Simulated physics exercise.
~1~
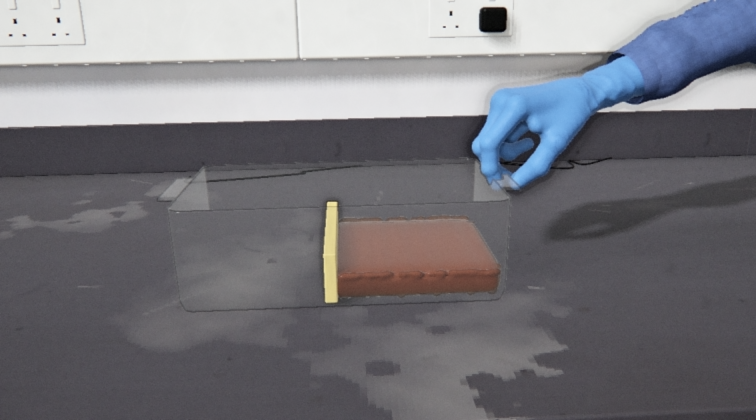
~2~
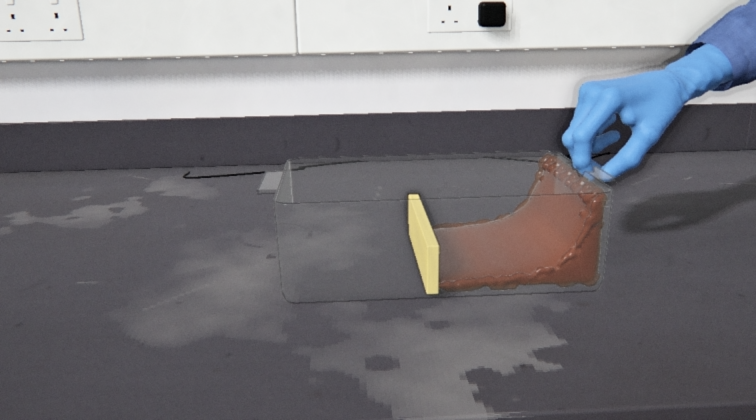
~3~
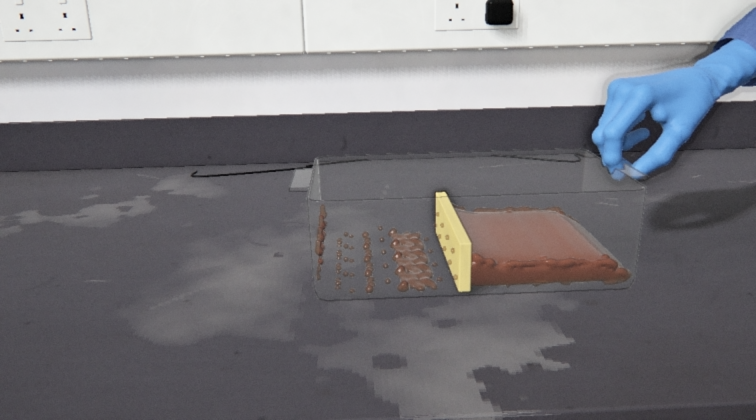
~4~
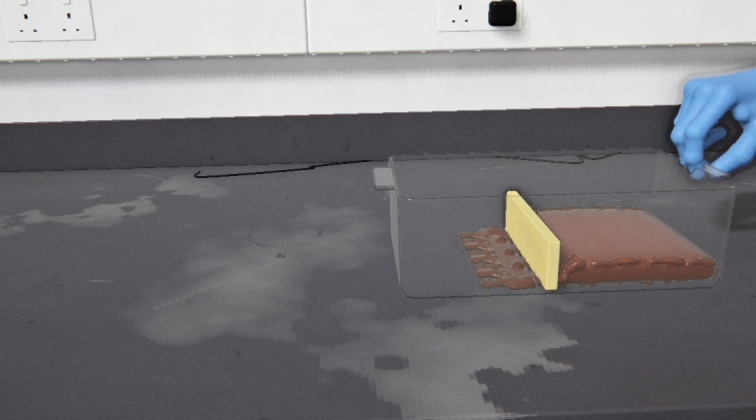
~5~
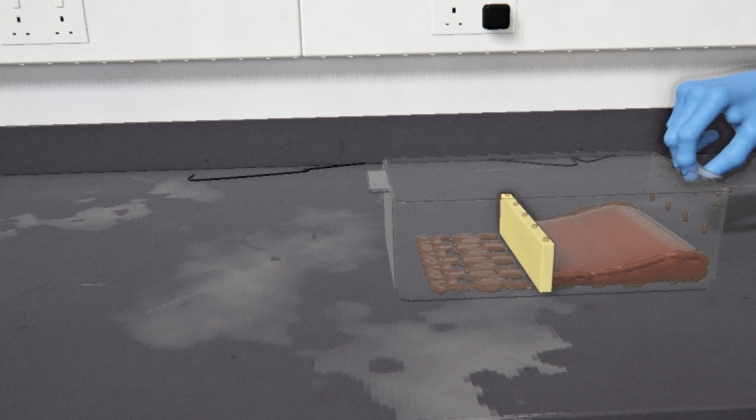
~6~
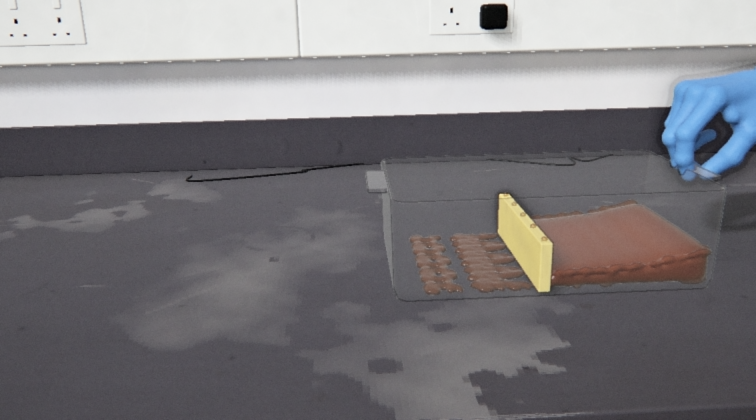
The clip opens on a clear, two-part box on a dark worktop, a blue-gloved hand at its right end and reddish-brown liquid lying right of a pale yellow divider. The hand slides the box to the right, and the liquid swings about, climbing at the right end. As the box travels farther right, some passes the divider and lands in small patches on the left side. The hand carries it farther right, then the box stays put while the liquid rocks and droplets show near the right end. Finally most remains on the right, with scattered patches left of the divider.
